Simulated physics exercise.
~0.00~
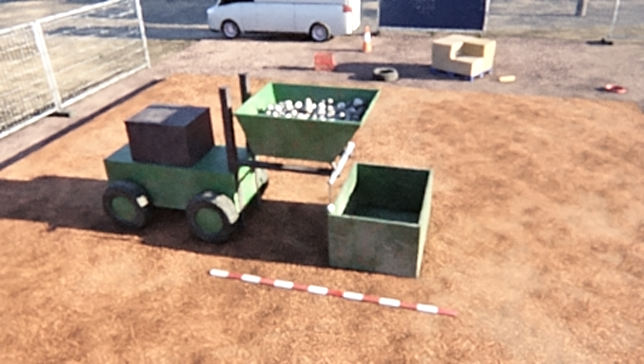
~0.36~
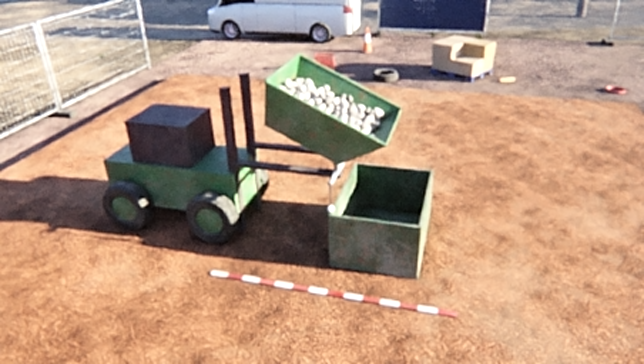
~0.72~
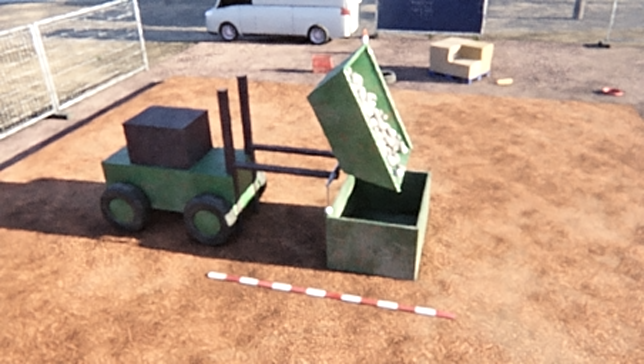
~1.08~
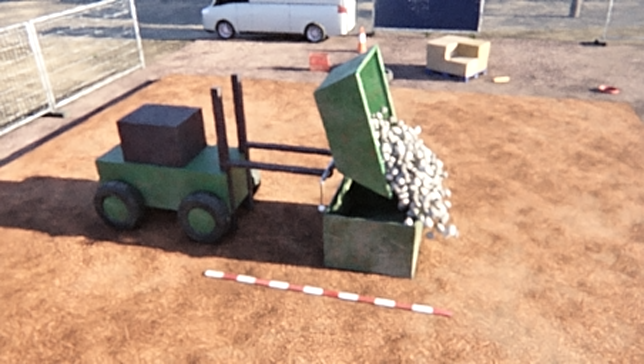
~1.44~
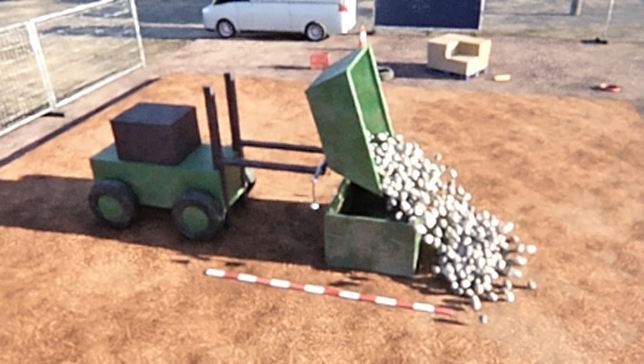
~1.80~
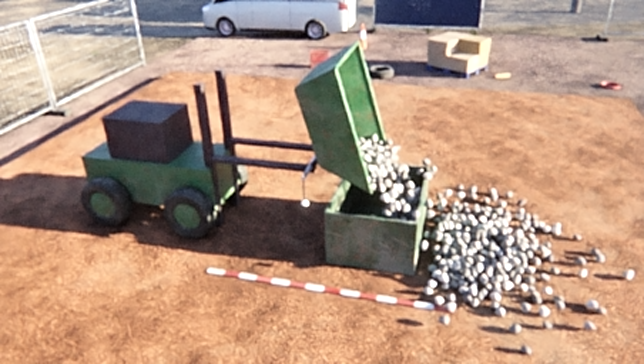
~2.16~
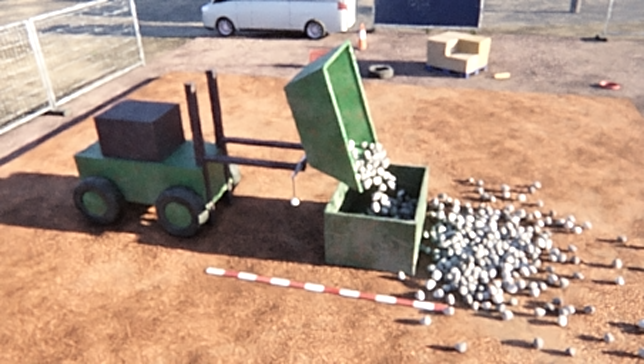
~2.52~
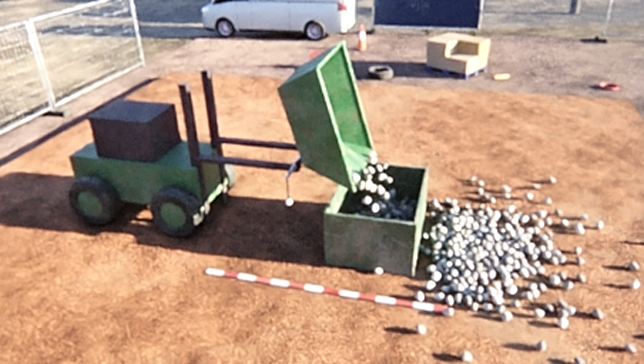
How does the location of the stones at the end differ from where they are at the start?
At the start the stones sit together in the raised green skip above the bin. By the end they are lower and further right, with some in the bin and many spread in a heap on the ground to its right.
